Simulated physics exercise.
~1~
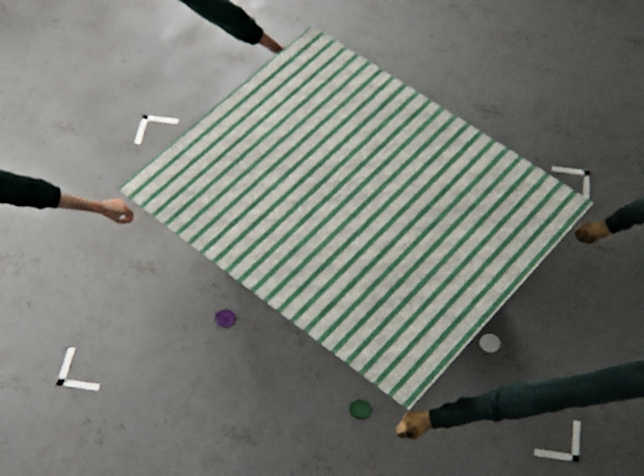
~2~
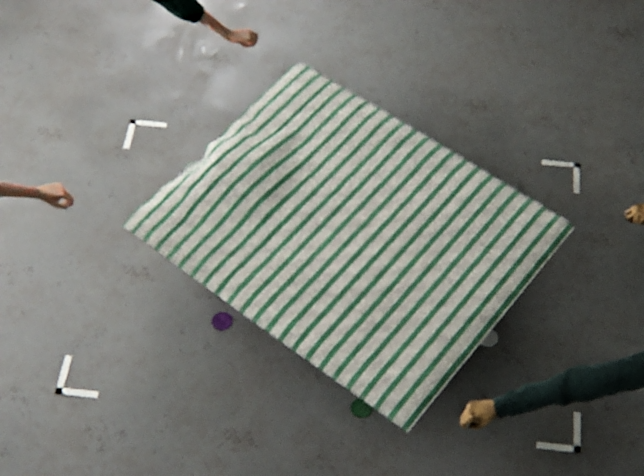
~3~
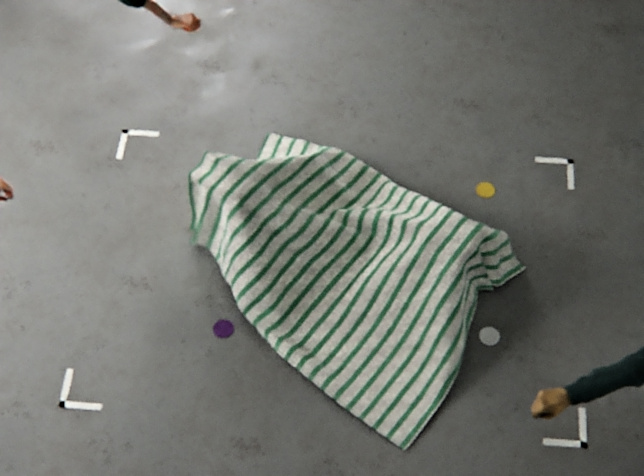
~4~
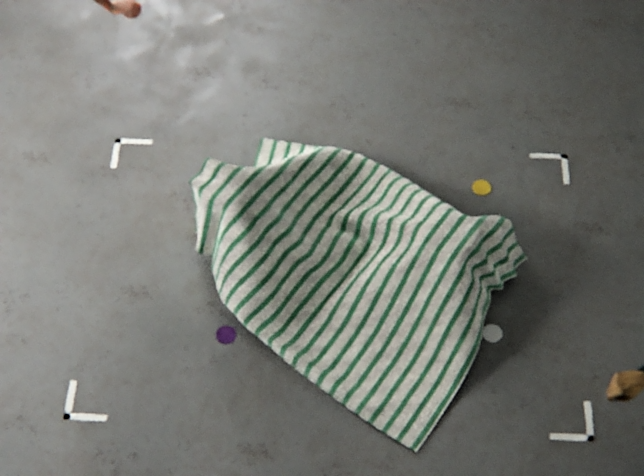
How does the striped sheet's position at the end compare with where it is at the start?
At the start the sheet is stretched out in the air between the hands, and at the end it lies rumpled on the floor, lower in the view but hardly shifted sideways.
